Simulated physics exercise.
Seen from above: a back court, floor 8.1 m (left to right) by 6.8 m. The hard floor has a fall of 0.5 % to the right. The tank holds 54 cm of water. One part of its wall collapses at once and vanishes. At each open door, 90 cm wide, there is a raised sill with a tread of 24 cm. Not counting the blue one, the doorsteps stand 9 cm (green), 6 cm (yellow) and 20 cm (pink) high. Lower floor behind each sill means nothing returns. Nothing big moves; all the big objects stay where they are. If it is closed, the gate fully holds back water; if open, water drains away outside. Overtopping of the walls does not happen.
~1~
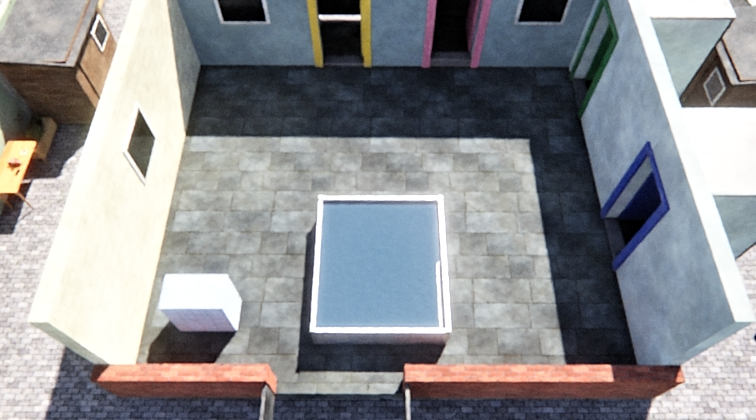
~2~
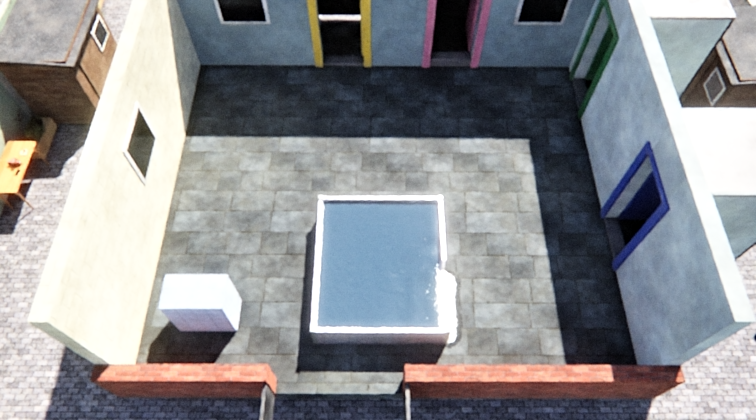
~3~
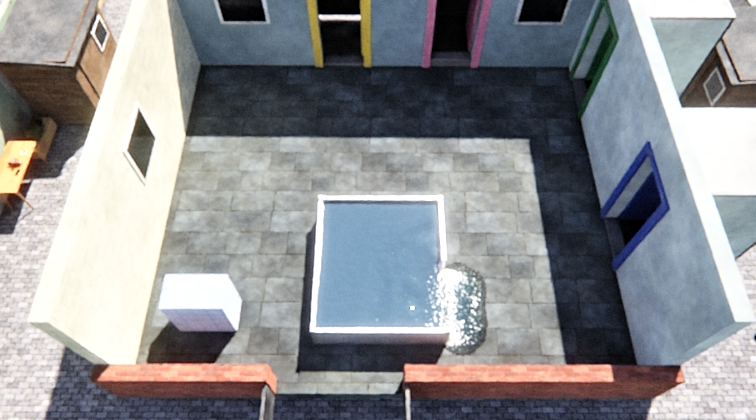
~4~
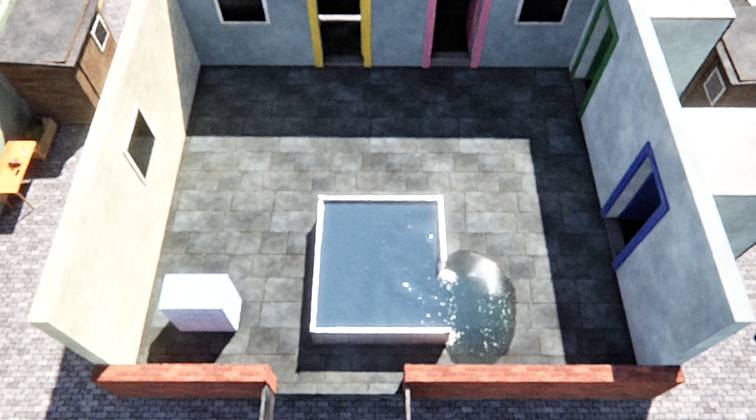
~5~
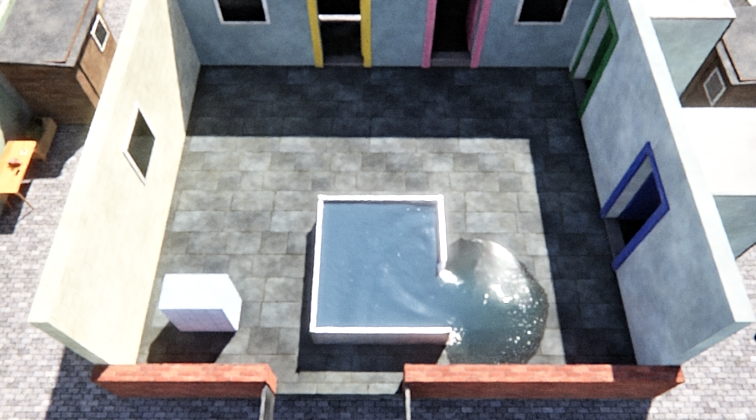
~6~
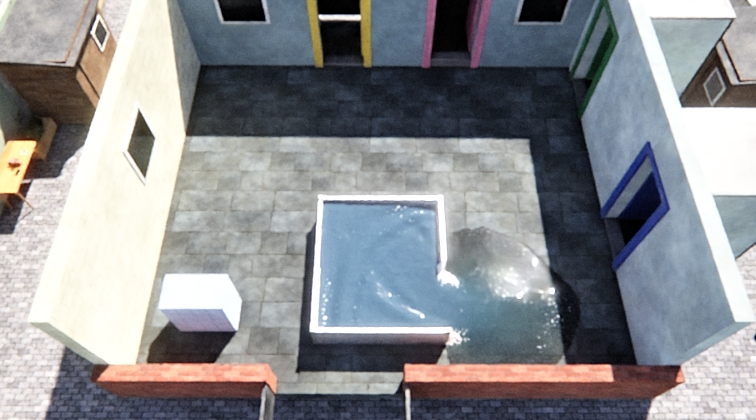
A walled back court with a grey stone floor is seen from high above by a still camera. A white-rimmed square tank of water stands near the centre, with a white box to its left, yellow and pink doorways behind, green and blue ones on the right, and low red-brick walls in front. Part of the tank's right side vanishes, and sparkling water pours out, fanning rightward across the floor as ripples cross the tank.
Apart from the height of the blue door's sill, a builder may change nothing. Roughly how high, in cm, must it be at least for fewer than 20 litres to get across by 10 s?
Roughly 14.5 cm is just enough.
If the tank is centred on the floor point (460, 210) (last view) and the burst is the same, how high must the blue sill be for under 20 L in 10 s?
Then roughly 32 cm.
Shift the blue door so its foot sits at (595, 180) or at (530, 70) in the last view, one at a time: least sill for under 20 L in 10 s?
In turn: Roughly 6.0 cm, roughly 14.0 cm.
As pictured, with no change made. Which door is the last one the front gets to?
It is the yellow one.
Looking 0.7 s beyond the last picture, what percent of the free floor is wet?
15 %.
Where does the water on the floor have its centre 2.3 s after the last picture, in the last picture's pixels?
Look at about (465, 287) in the last view.
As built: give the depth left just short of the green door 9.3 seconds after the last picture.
It stands about 12.5 centimetres deep.
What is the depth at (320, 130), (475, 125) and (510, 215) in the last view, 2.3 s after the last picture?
Depths of roughly 0 cm, 0 cm and 1 cm, in that order.
Then, 0.7 s after the last picture water covers 15 % of the floor, deepest (34 cm) near (447, 324); 6 cm at the blue door, 0 litres in over its 7 cm sill.
Then, 2.3 s after the last picture water covers 20 % of the floor, deepest (32 cm) near (625, 356); 17 cm at the blue door, 51 litres in over its 7 cm sill.
Then, 9.3 s after the last picture water covers 70 % of the floor, deepest (12 cm) near (566, 90); 9 cm at the blue door, 138 litres in over its 7 cm sill.
At the blue door as built, the water peaked near 18 cm, 1.9 s after the last picture.
With a sill of 13 cm, 32 litres would have come in within the 10 s; with 17.5 cm, 6 litres. So under 20 litres takes about 14.5 cm.
